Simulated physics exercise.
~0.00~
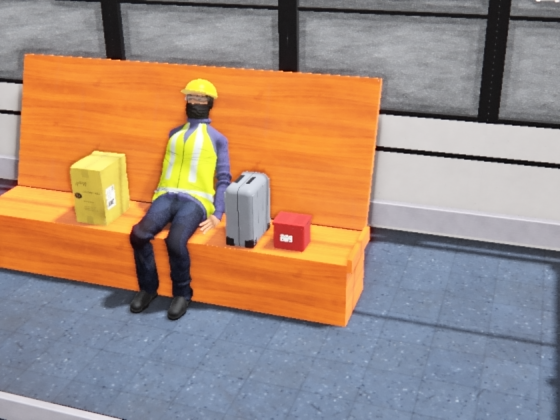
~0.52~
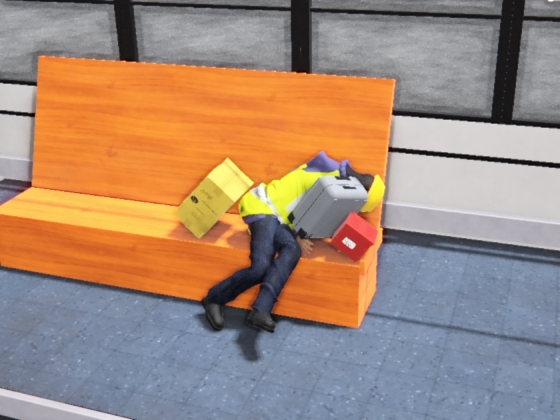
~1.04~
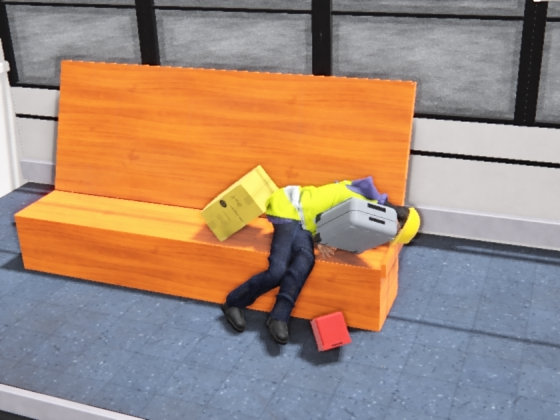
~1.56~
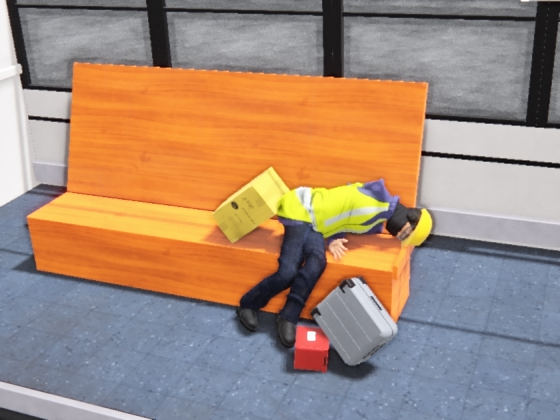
The clip opens on a figure in a yellow hard hat and yellow vest slumped on a long orange bench, with a yellow box on the left and a grey suitcase and small red box on the right. Suddenly everything lurches rightward, and the limp figure topples sideways as the yellow box tips and the suitcase leans over the torso. The red box drops off the front edge to the floor. The suitcase then slides off after it. It ends beside the red box, while the figure lies draped toward the bench's right end and the tilted yellow box stays on.
